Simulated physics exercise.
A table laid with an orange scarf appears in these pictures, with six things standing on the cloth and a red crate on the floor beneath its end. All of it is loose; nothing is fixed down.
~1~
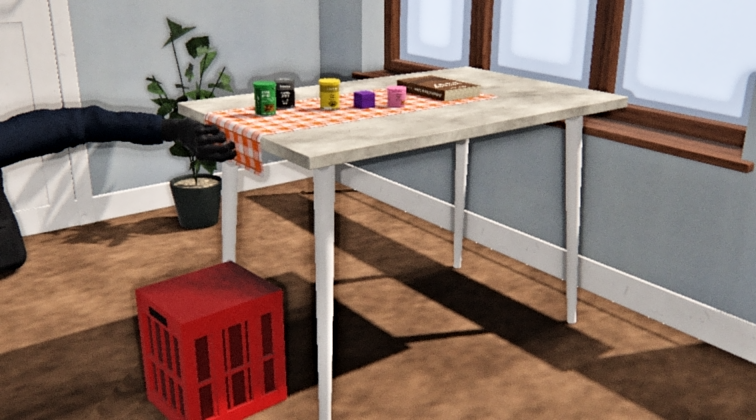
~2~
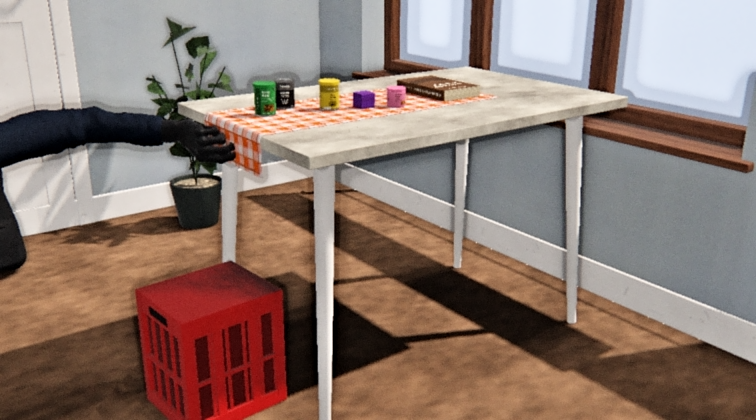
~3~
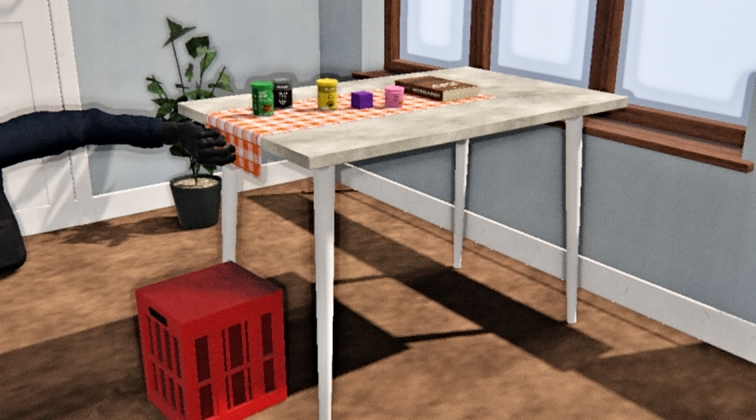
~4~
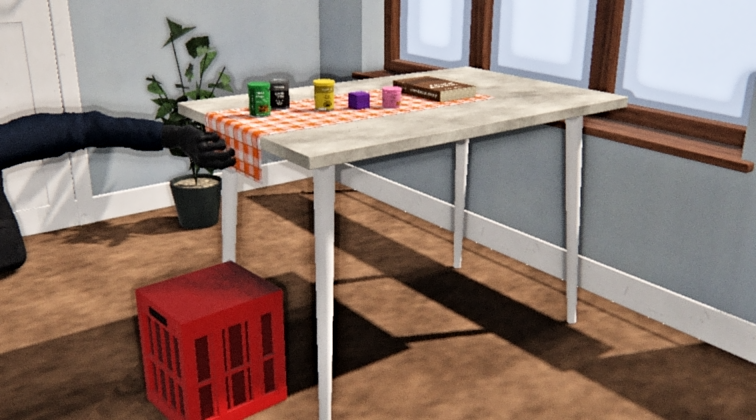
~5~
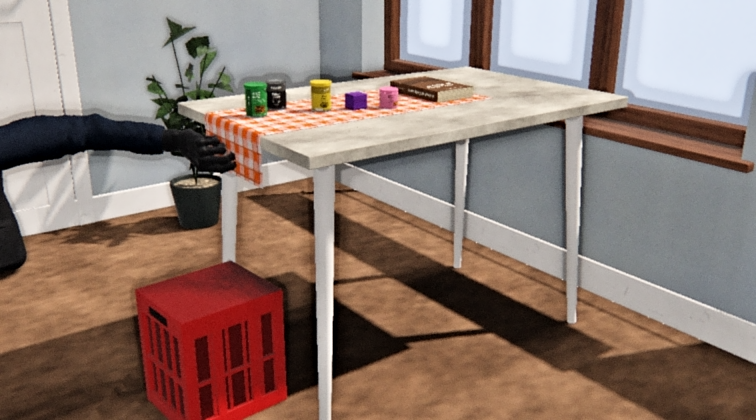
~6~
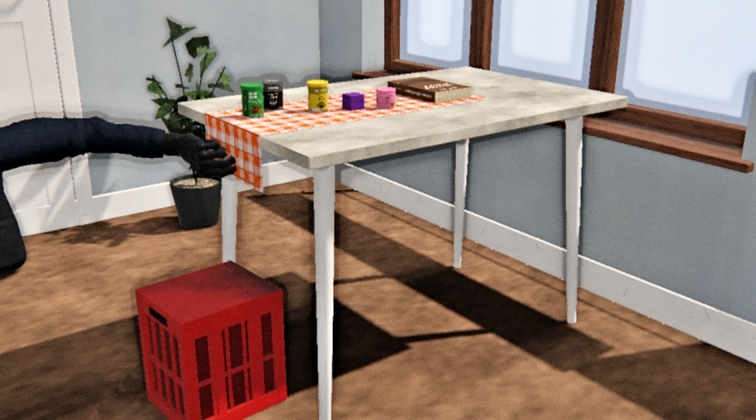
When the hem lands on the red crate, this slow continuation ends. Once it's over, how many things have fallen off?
The count of things that fall is three.
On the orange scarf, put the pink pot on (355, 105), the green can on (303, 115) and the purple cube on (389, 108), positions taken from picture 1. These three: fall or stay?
The pink pot stays put; the green can ends up off; the purple cube stays put.
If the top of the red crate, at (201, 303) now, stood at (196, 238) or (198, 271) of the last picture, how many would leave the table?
Result: 1; 2.
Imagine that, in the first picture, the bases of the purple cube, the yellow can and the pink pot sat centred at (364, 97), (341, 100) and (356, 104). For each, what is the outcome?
Here's how it goes: The purple cube makes it through, the yellow can makes it through, and the pink pot makes it through.
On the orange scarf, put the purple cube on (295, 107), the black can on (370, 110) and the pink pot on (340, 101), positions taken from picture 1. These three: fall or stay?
In the end the purple cube is no longer up there, the black can is still up there and the pink pot is still up there.
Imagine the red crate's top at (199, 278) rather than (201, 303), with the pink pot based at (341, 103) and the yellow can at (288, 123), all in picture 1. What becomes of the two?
Note: Pink pot kept on top; yellow can lost.
A little later, hem near (235, 230); green can gone.
Next, hem on the crate; green can, black can and yellow can gone.
When it is over, hem on the crate; green can, black can and yellow can gone. The table loses three.
